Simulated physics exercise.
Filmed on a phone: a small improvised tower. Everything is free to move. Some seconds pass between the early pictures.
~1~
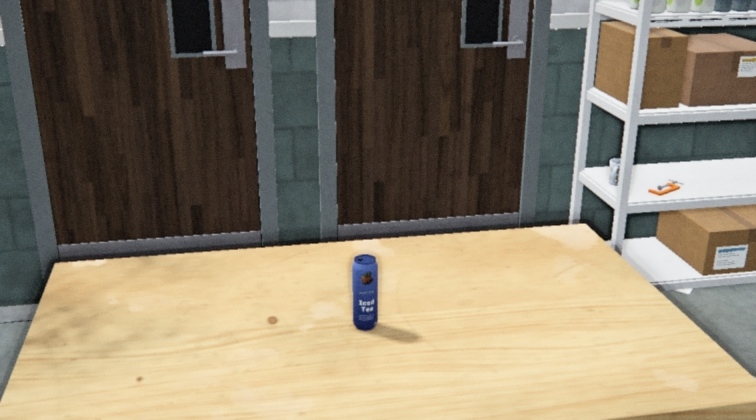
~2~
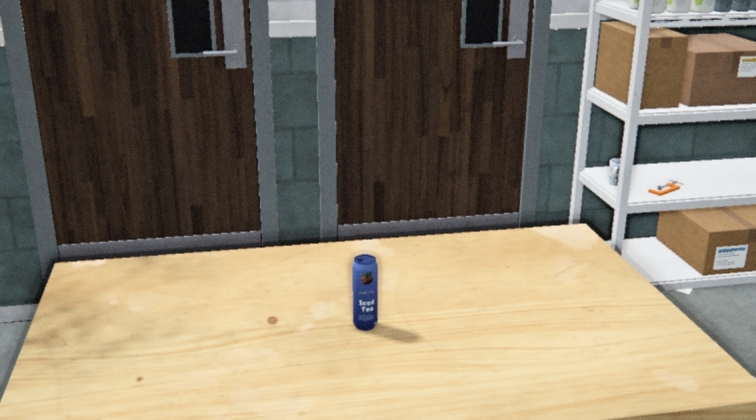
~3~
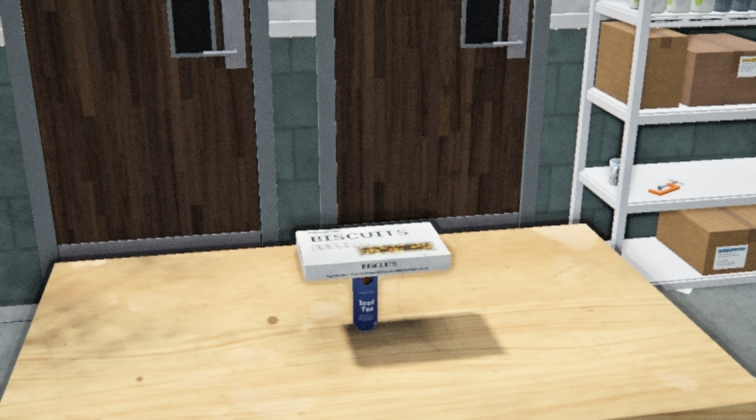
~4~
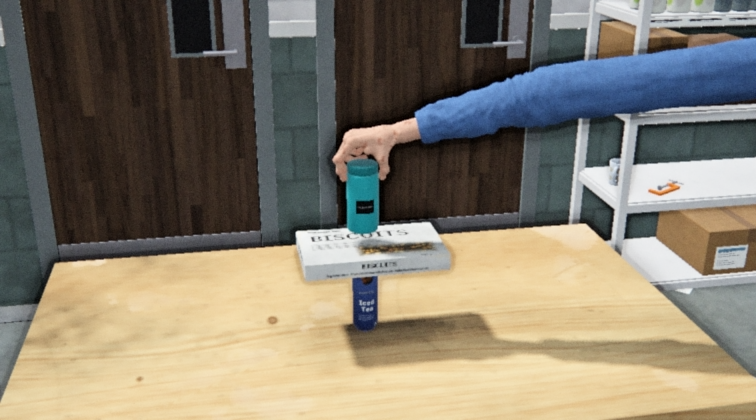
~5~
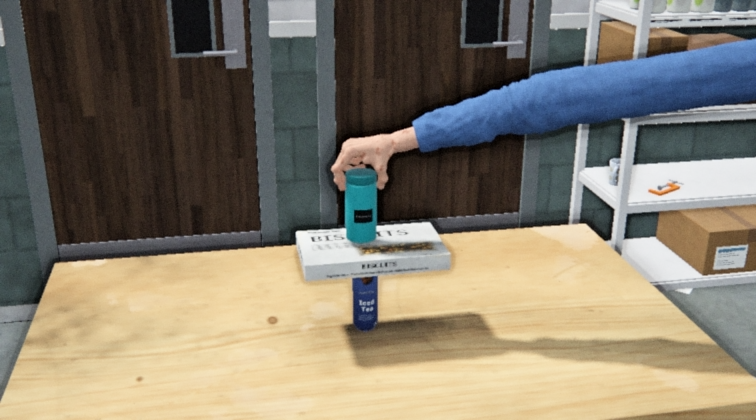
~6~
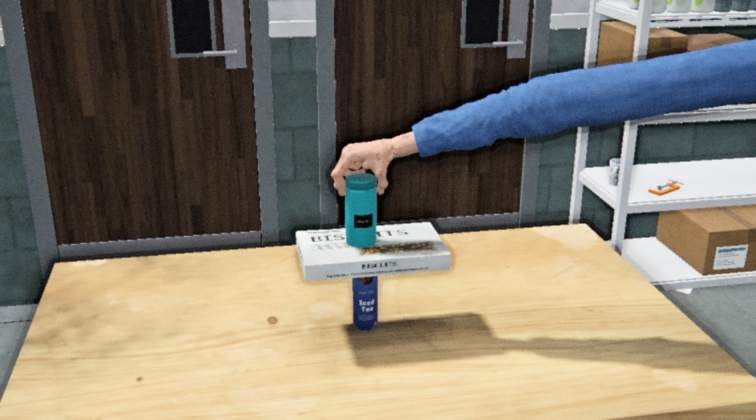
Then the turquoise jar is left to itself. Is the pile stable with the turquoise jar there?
It stays up.
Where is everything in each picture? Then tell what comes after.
In the first picture, the last thing is not in view yet; blue can (365, 293).
In the second picture, the last thing is not in view yet; blue can (365, 293).
In the third picture, the last thing is not in view yet; blue can (365, 293).
In the fourth picture, coming down; turquoise jar (363, 196); blue can (365, 293).
In the fifth picture, coming down; turquoise jar (361, 205); blue can (365, 293).
In the sixth picture, set down, still held; turquoise jar (361, 210); blue can (365, 293).
Then, 0.20 s past the last view, nothing moves.
Then, 0.50 s past the last view, turquoise jar resting near (361, 211).
Finally, all 3 still in place. Final places as the last picture's camera would see them, turquoise jar near (361, 211). The stack keeps its balance.
